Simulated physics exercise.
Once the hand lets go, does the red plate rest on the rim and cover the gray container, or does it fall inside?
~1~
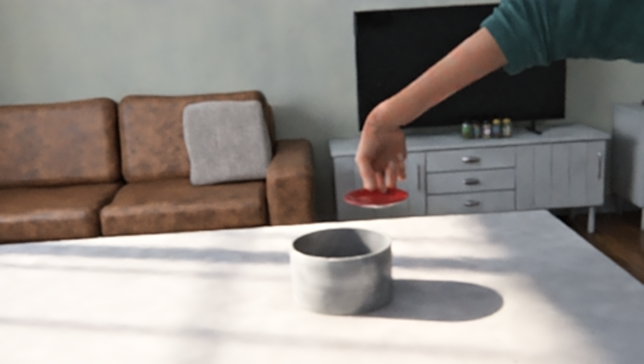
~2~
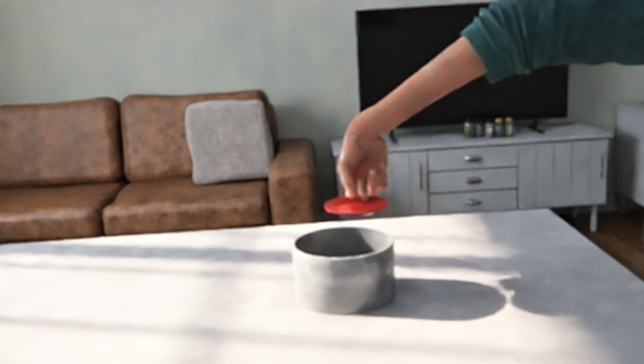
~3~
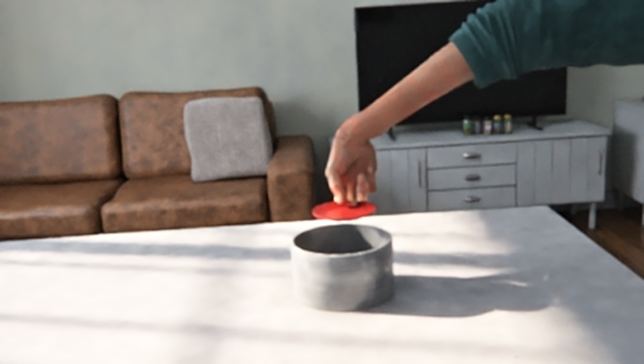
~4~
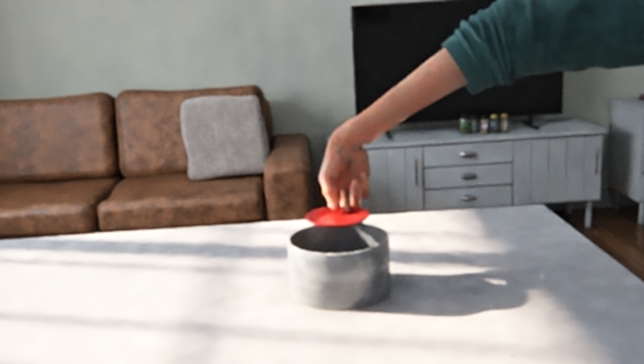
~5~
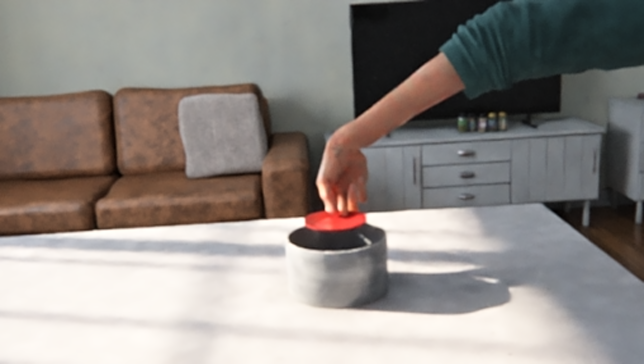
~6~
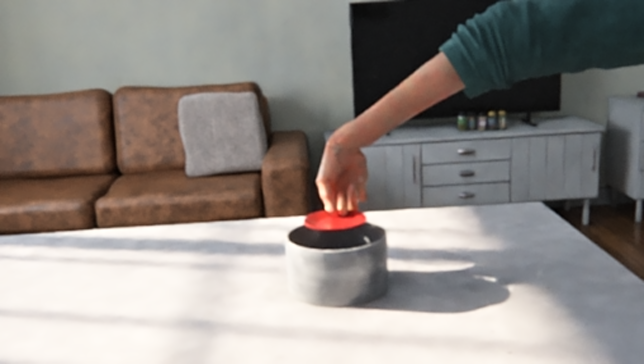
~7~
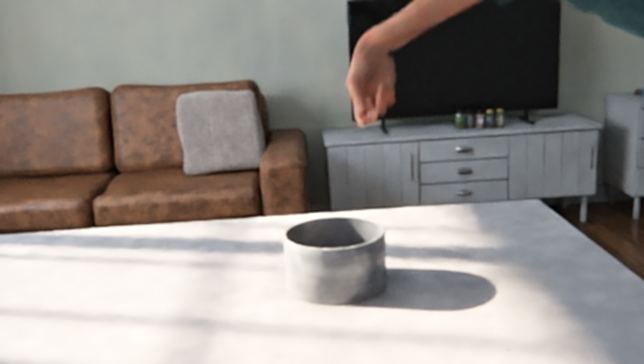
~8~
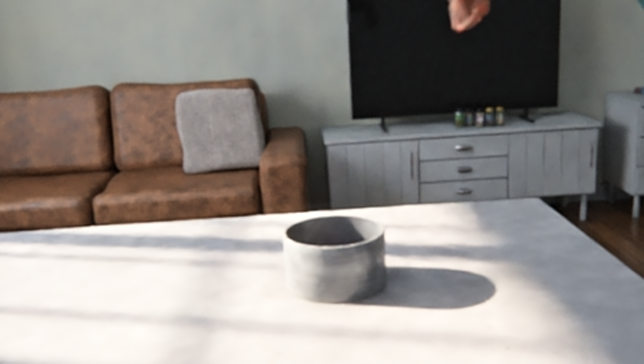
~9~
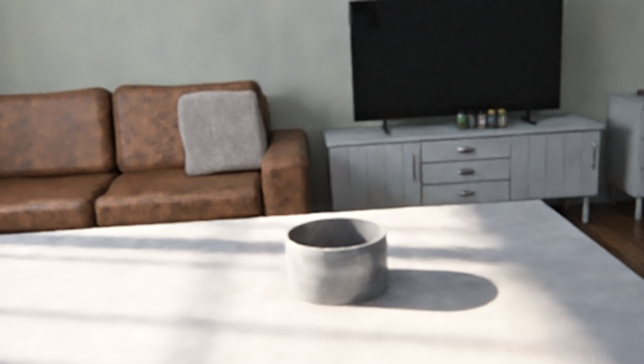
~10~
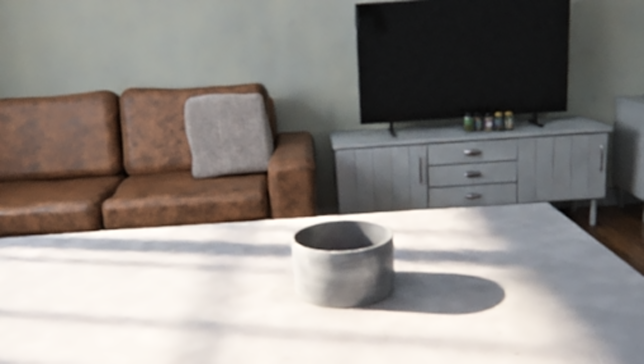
The red plate falls inside the gray container. It slips past the rim and leaves the top open.
